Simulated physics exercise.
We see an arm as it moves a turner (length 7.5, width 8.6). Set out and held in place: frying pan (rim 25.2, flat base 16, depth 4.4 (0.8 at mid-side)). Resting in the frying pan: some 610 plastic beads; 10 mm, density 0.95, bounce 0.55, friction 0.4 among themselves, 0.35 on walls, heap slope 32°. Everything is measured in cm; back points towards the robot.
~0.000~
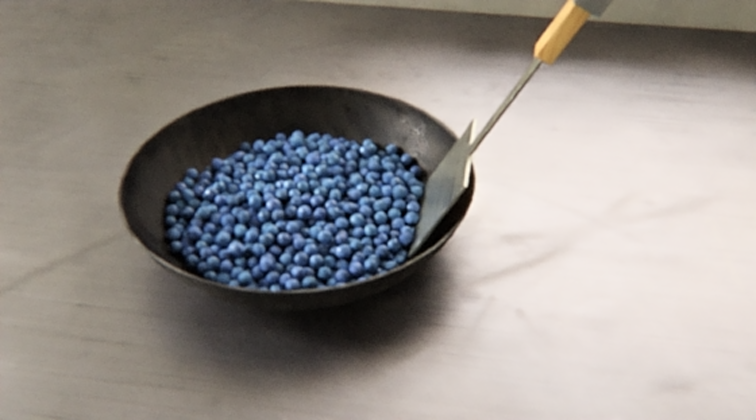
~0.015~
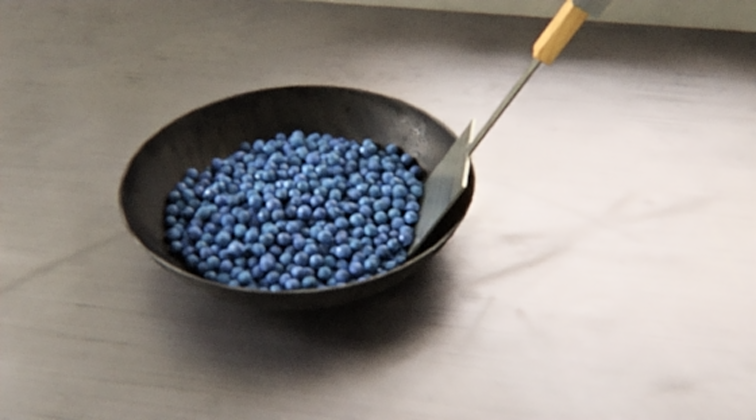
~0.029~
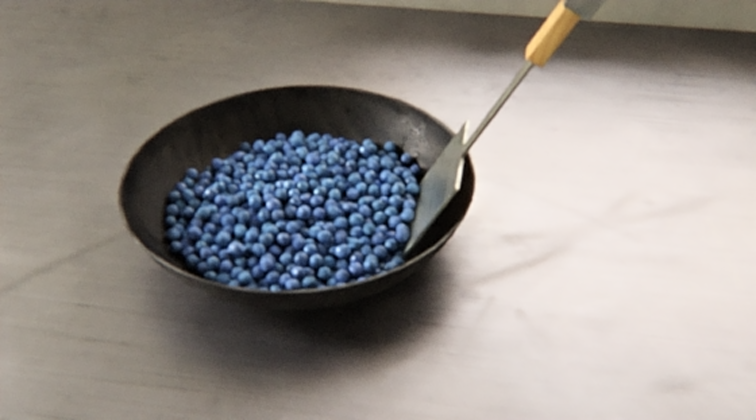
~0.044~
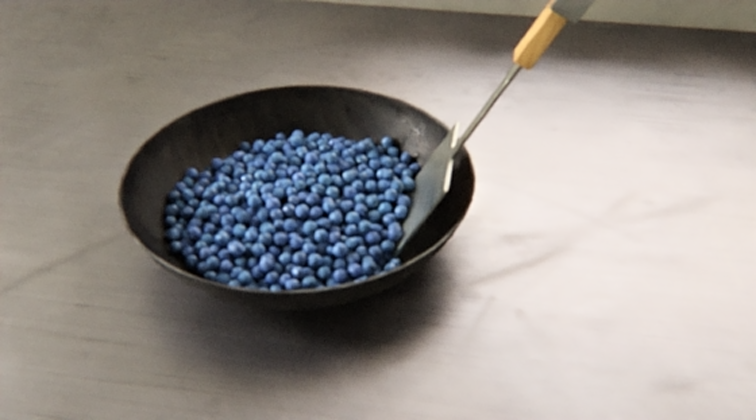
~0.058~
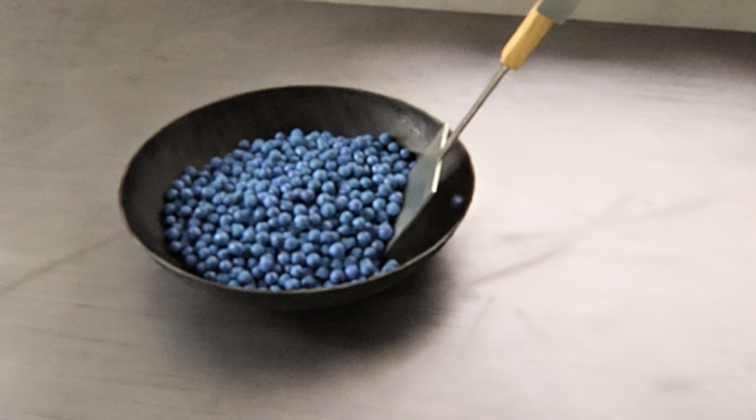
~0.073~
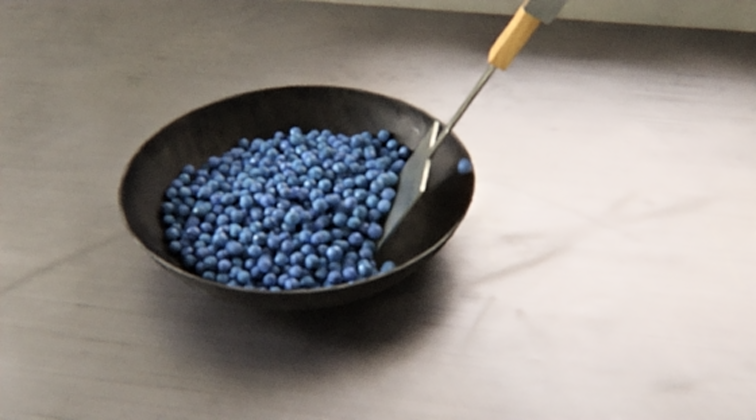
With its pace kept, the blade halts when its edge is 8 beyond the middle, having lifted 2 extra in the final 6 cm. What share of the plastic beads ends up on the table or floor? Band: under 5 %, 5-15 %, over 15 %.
5-15 %.
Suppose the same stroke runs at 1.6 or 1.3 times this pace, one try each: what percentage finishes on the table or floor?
Some 20 per cent, then some 15 per cent, on the table or floor.
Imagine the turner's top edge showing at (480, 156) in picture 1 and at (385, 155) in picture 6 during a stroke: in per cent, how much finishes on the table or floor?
Near 30 in a hundred.
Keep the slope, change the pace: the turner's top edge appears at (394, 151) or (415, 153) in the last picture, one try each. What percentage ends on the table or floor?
I'd estimate close to 25 and 15 in a hundred.
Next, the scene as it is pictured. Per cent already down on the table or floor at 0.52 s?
Some 6 per cent.
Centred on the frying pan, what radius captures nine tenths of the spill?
Around 30 centimetres from the centre.
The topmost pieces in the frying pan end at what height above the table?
It reaches roughly 5.5 cm.
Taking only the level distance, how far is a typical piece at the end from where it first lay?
Distance: Around 4 cm.
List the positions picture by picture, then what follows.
In the first frame, the turner top edge at (471, 150), sloping 62°; upper third of the load around (306, 199), from x 170 to 420, top at y 135; 613 in the frying pan.
In the second frame, the turner top edge at (470, 151), sloping 62°; upper third of the load around (307, 199), from x 170 to 415, top at y 135.
In the third frame, the turner top edge at (463, 152), sloping 62°; upper third of the load around (311, 199), from x 170 to 415, top at y 135.
In the fourth frame, the turner top edge at (452, 154), sloping 62°; upper third of the load around (314, 200), from x 170 to 415, top at y 135.
In the fifth frame, the turner top edge at (441, 155), sloping 62°; upper third of the load around (315, 197), from x 170 to 455, top at y 135.
In the sixth frame, the turner top edge at (430, 155), sloping 62°; upper third of the load around (312, 196), from x 170 to 465, top at y 135; 613 in the frying pan.
After 0.17 s, sloping 62°, highest piece 22 above the table; 612 in the frying pan, 1 on the blade or in flight.
After 0.27 s, sloping 62°, highest piece 28 above the table; 612 in the frying pan, 1 on the blade or in flight.
After 0.52 s, sloping 62°, highest piece 6 above the table; 569 in the frying pan, 40 on the table or floor, 4 on the blade or in flight.
After 1.57 s, sloping 62°, highest piece 5 above the table; 568 in the frying pan, 45 on the table or floor.
In the end, 568 in the frying pan, 45 on the table or floor. That is 7 % on the table or floor.
